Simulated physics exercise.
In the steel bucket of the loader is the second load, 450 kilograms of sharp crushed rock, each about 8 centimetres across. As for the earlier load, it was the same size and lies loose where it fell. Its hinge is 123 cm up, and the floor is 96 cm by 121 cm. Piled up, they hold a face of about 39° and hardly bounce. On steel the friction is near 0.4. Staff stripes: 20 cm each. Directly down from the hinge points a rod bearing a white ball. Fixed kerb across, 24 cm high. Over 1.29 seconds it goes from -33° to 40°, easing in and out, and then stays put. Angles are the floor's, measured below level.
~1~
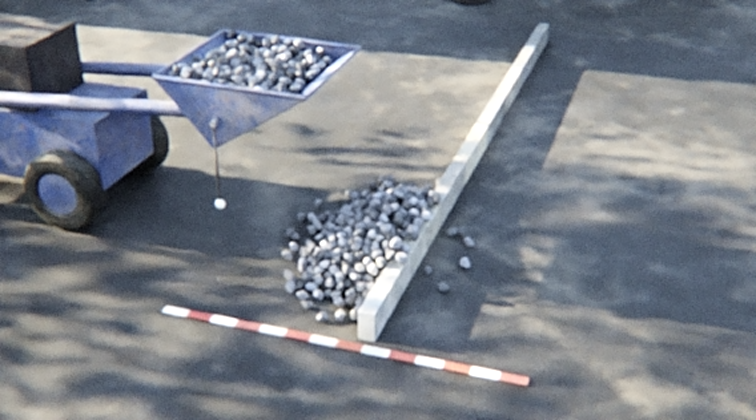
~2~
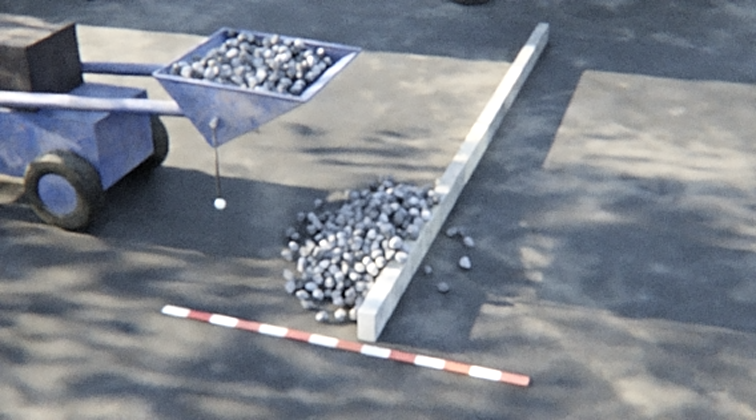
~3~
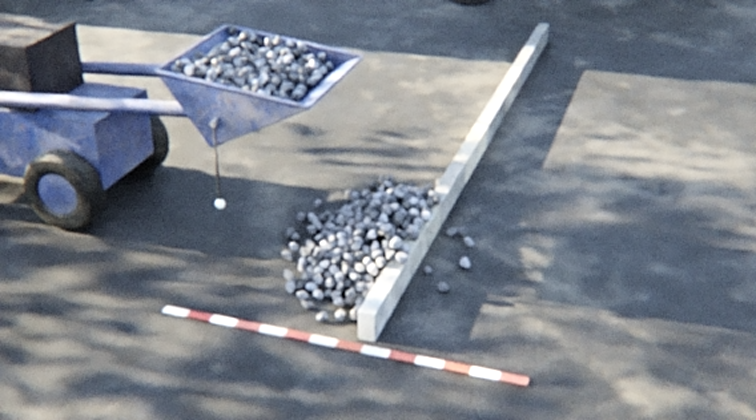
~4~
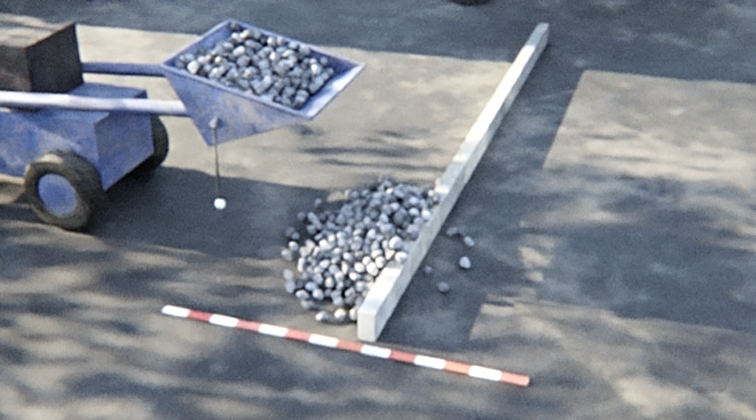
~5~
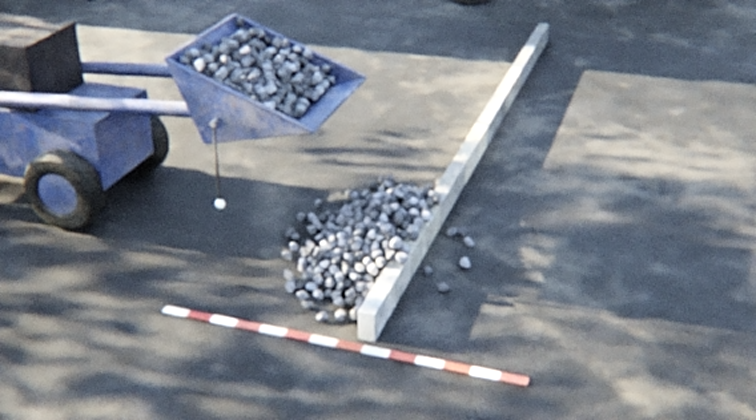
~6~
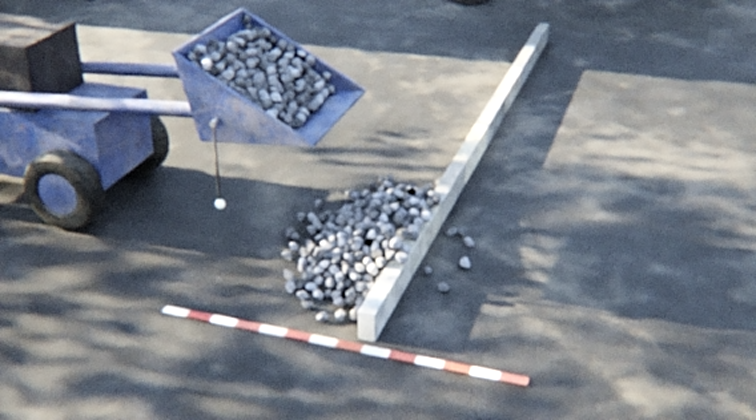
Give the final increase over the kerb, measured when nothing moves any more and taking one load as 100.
Close to 0 parts in a hundred.
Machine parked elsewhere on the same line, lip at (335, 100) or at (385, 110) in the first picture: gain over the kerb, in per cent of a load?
First place about 5 %, second about 50 %.
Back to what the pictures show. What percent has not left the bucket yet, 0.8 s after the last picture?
70 % still inside.
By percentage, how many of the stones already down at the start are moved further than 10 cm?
About 0 per cent.
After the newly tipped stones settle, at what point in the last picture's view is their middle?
Roughly pixel (333, 221) in the last view.
Then, 0.4 s after the last picture the floor is at 29°; in per cent of one load, 100 in the bucket, 99 on this side of the kerb, 1 over the kerb; the foremost stones are at (443, 252).
Then, 0.8 s after the last picture the floor is at 40°; in per cent of one load, 71 in the bucket, 128 on this side of the kerb, 1 over the kerb; the foremost stones are at (443, 252).
Then, 1.2 s after the last picture the floor is at 40°; in per cent of one load, 20 in the bucket, 179 on this side of the kerb, 1 over the kerb; the foremost stones are at (443, 252).
Then, 3.9 s after the last picture the floor is at 40°; in per cent of one load, 0 in the bucket, 199 on this side of the kerb, 1 over the kerb; the foremost stones are at (447, 254). Net gain over the kerb, 0.
